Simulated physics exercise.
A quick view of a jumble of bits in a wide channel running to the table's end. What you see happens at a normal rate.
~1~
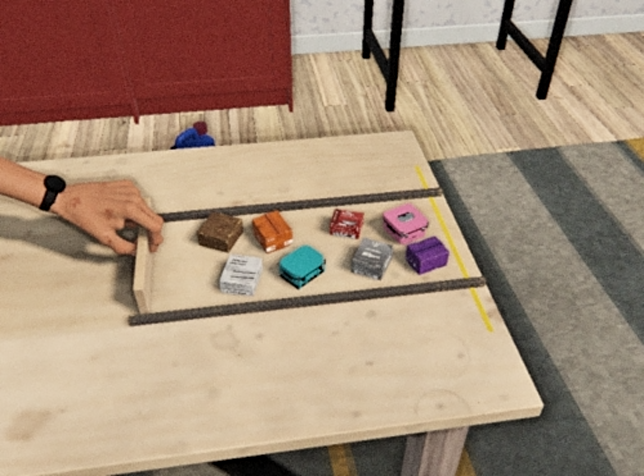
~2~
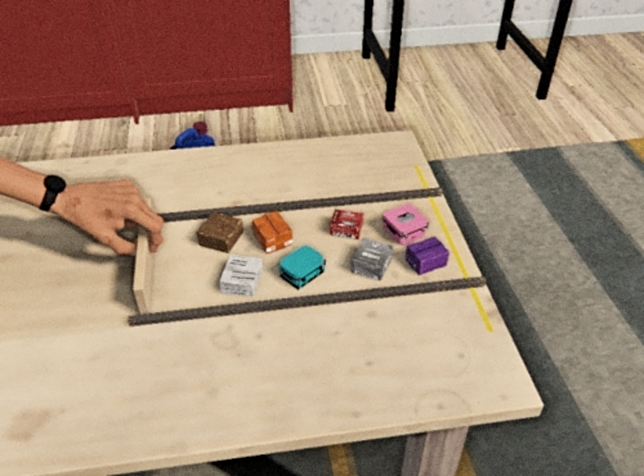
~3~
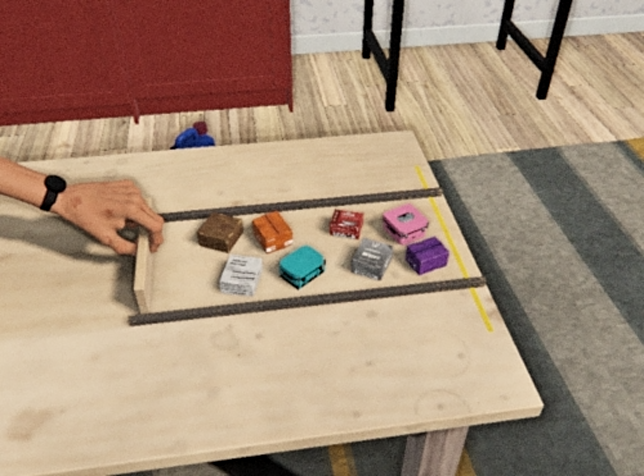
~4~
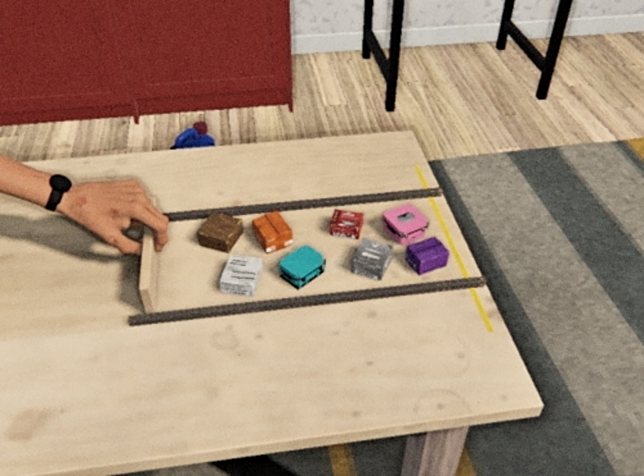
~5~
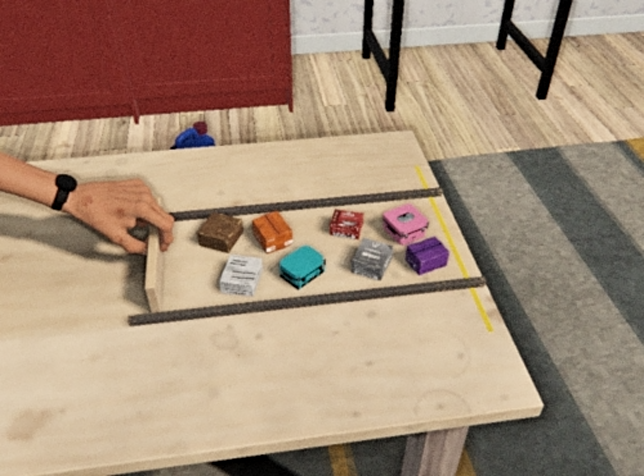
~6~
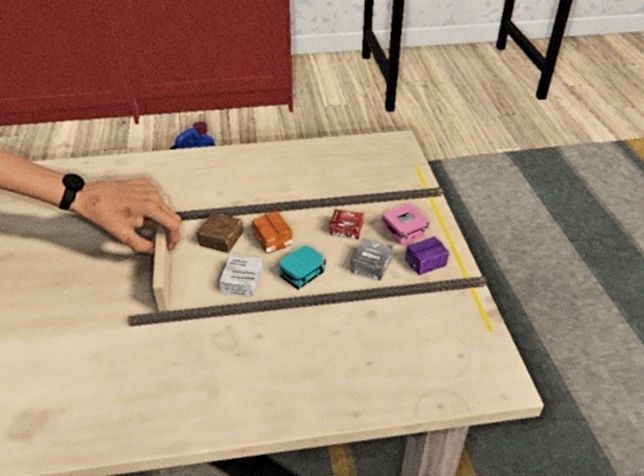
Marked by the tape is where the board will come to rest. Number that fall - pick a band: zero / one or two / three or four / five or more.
Band: Five or more.
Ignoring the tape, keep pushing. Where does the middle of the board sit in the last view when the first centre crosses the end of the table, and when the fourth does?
It sits near (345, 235), and then near (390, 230).
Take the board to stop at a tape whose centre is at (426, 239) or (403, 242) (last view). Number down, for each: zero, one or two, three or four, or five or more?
For the first tape it's more than four, and for the second it's 3 or 4.
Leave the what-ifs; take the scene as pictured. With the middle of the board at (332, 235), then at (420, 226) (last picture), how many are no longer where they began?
At the first place 8, at the second 8.
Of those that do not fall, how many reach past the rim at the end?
1 in all.
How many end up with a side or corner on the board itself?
That would be 1 of them.
A little later, none off yet; purple box at rest near (427, 256); pink case at rest near (405, 225); grey box shifted a little near (387, 260).
When it is over, the number that fall off is five or more; down, brown block, orange box, turquoise case, red box, grey box, pink case and purple box.
